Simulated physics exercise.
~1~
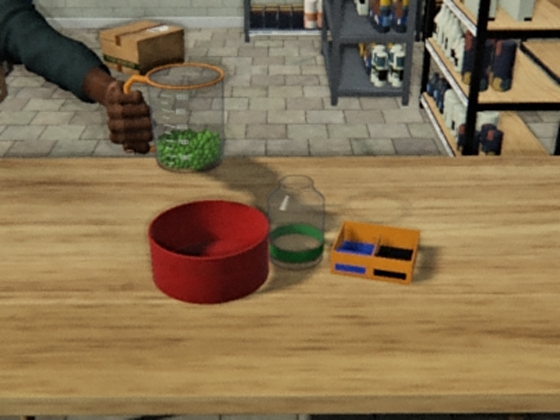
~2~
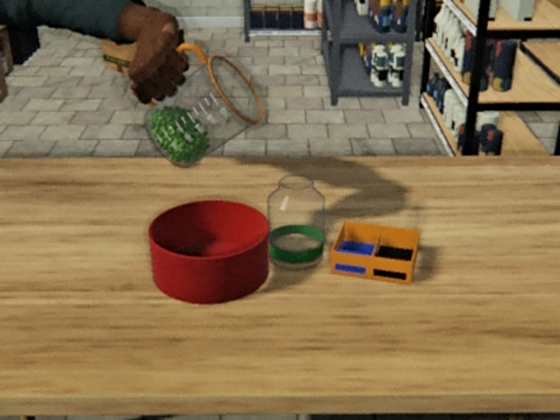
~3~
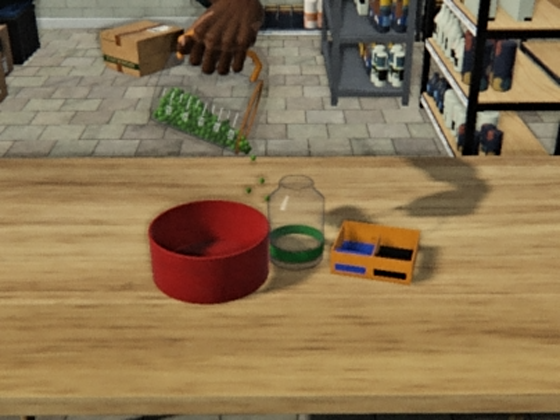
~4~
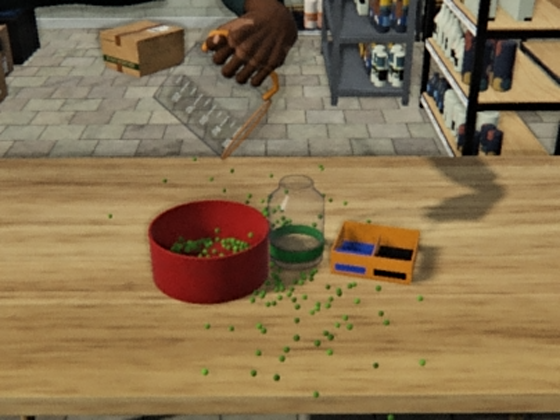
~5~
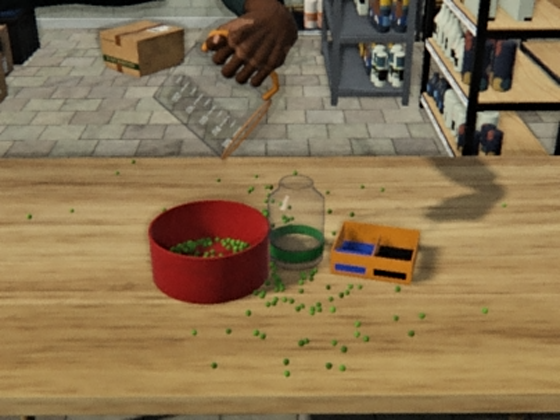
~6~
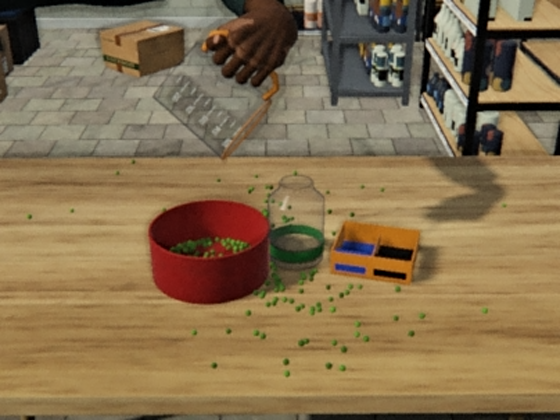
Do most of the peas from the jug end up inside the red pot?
Yes, more than half of the peas settle in the red pot. A good share of the rest lies scattered outside it.
